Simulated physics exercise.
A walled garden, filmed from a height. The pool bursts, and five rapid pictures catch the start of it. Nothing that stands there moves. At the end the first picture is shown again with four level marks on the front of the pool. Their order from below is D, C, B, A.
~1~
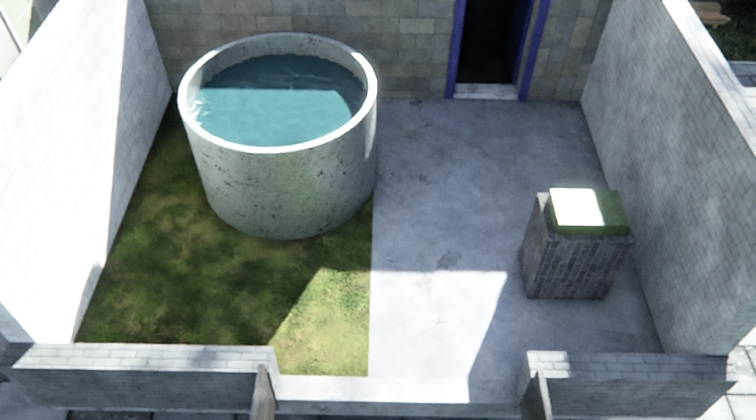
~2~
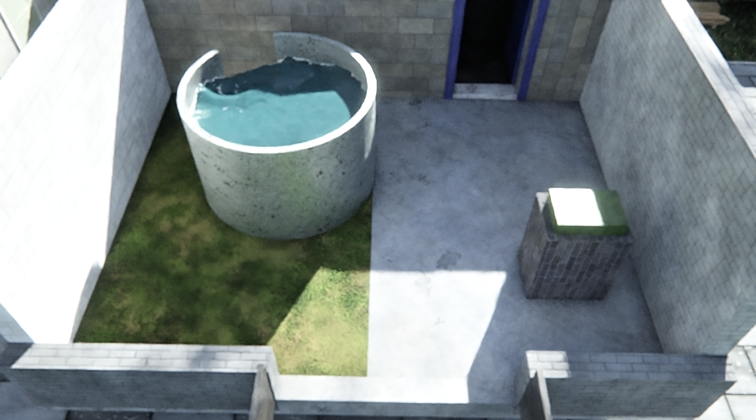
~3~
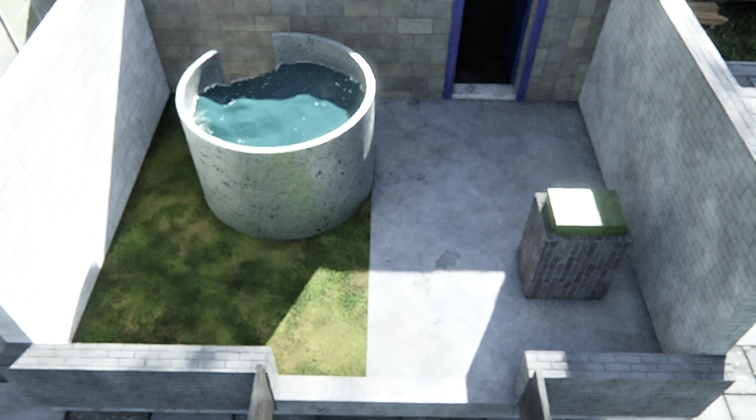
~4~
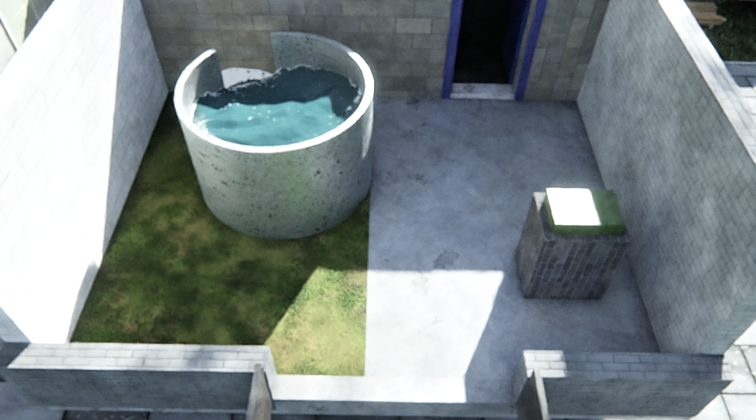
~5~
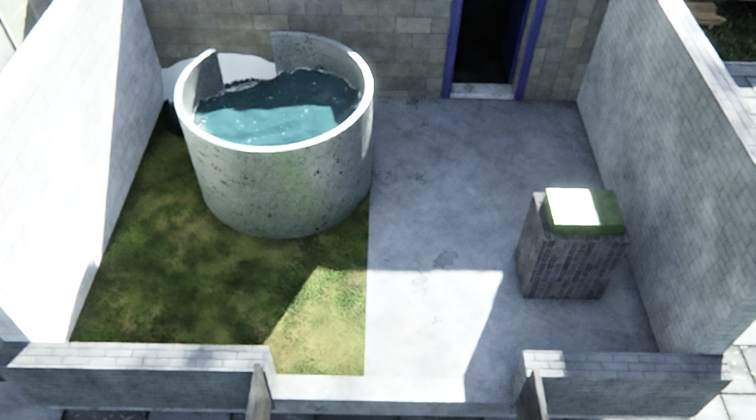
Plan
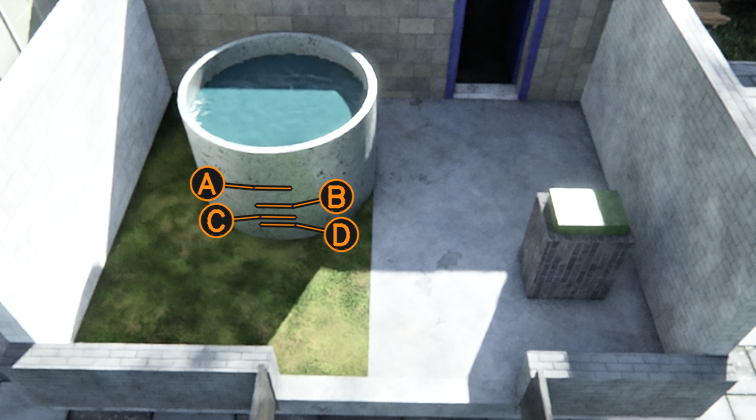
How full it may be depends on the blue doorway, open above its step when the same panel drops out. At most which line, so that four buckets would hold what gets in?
Use mark A.
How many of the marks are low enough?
All of them.
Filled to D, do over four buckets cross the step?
No, not at all.
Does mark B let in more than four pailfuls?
No, that is safe.
On the marked copy, A at (271, 188); B at (275, 205); C at (277, 217); D at (278, 224); from the bottom up D, C, B, A.
With A, a bucket or two gets in.
With B, nothing gets over.
With C, nothing gets over.
With D, nothing gets over.
